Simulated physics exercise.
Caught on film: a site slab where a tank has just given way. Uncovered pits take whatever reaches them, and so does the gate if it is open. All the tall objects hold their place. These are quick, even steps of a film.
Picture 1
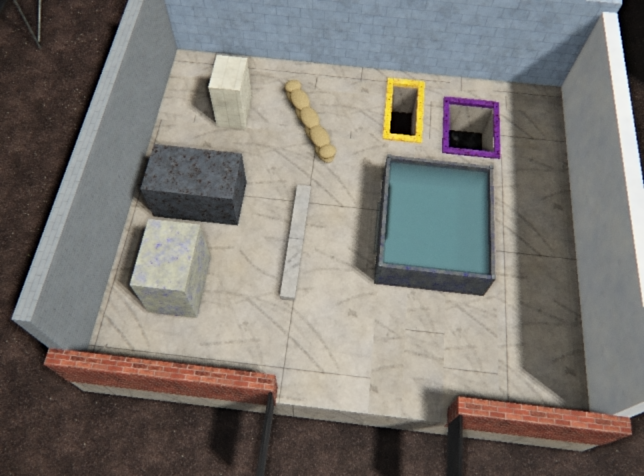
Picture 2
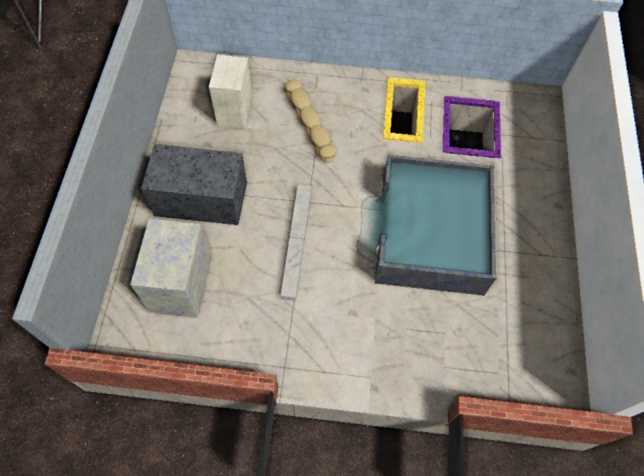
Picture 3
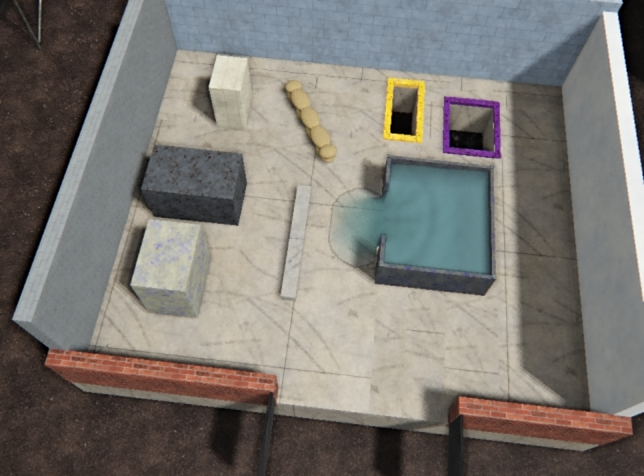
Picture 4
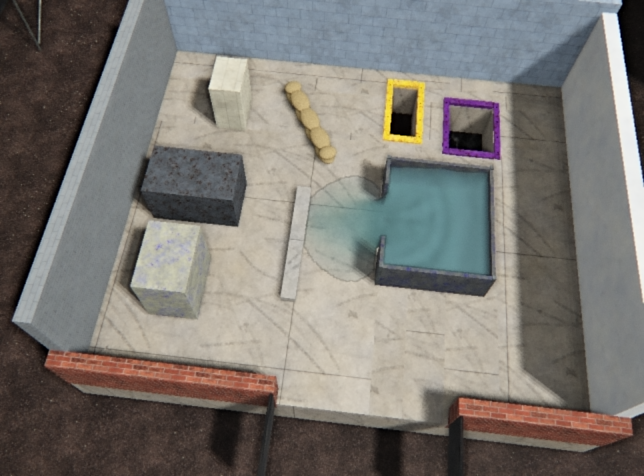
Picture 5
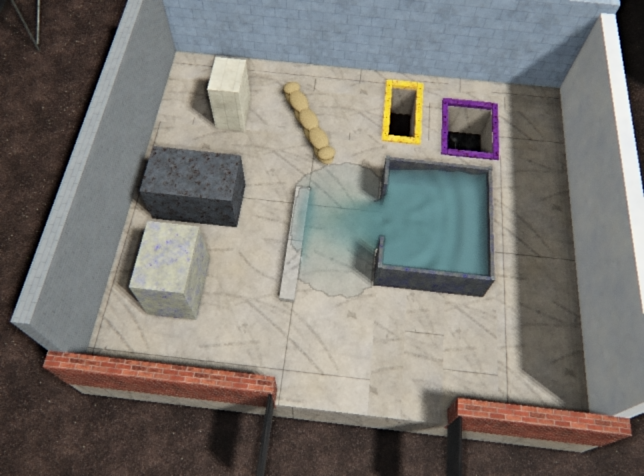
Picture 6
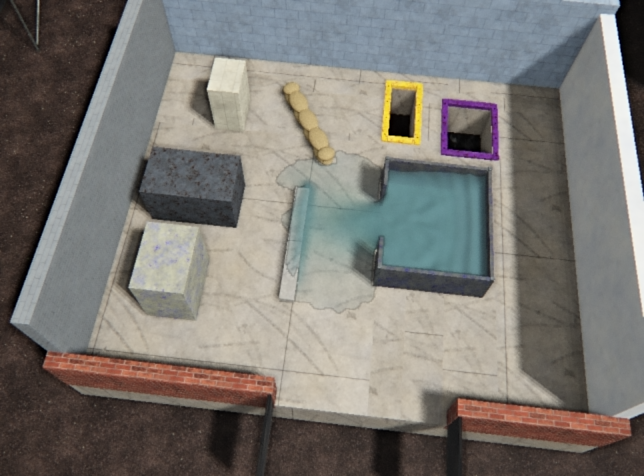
A walled site slab of pale, veined stone is seen from high above, with low brick walls along the near edge. A dark-rimmed tank of teal water sits right of centre below yellow and purple square-edged openings, while pale and dark blocks, tan round pieces and a low strip lie leftward. Water pours from the tank's left side, fans out to the strip, then spreads along it both ways.
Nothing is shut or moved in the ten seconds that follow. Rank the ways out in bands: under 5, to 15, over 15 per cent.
In the end: The gate takes above 15 %; the yellow pit takes not even 5 %; the purple pit takes not even 5 %.
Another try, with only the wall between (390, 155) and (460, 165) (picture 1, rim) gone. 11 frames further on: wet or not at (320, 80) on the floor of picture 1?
Answer: Awash.
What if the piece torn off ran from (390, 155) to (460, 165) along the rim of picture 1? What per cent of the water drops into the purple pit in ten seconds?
Parts in a hundred: Purple 12.
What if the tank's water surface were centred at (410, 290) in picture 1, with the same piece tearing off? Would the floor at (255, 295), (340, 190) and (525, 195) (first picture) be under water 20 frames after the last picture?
One after the other: Under water, under water, no water.
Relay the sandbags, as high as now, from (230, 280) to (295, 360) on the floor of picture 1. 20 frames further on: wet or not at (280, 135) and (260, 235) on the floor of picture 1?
One after the other: Under water, flooded.
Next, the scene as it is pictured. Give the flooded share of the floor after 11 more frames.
Near 35 in a hundred.
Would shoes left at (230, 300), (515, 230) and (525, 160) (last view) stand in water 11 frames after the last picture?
In that order: Covered, no water, clear.
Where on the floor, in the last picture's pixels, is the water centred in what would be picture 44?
I would point to (303, 206).
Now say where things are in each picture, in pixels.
The open tank at (438, 216) is whole and still, in the first picture.
The front is at (372, 200), out from the gap at (384, 221), in the second picture.
Water pours out at (384, 223) and has run to (345, 198), in the third picture.
Water pours out at (384, 224) and has run to (310, 207), in the fourth picture.
Water pours out at (382, 225) and has run to (306, 181), in the fifth picture.
The front is at (282, 179), out from the gap at (382, 225), in the sixth picture.
A moment on, water covers 20 % of the floor; the gate 0 %, the yellow pit 0 %, the purple pit 0 %.
Next, water covers 35 % of the floor; the gate 1 %, the yellow pit 0 %, the purple pit 0 %.
Then, water covers 45 % of the floor; the gate 5 %, the yellow pit 0 %, the purple pit 0 %.
Later, water covers 65 % of the floor; the gate 14 %, the yellow pit 0 %, the purple pit 0 %.
In the end, water covers 70 % of the floor; the gate 21 %, the yellow pit 0 %, the purple pit 0 %.
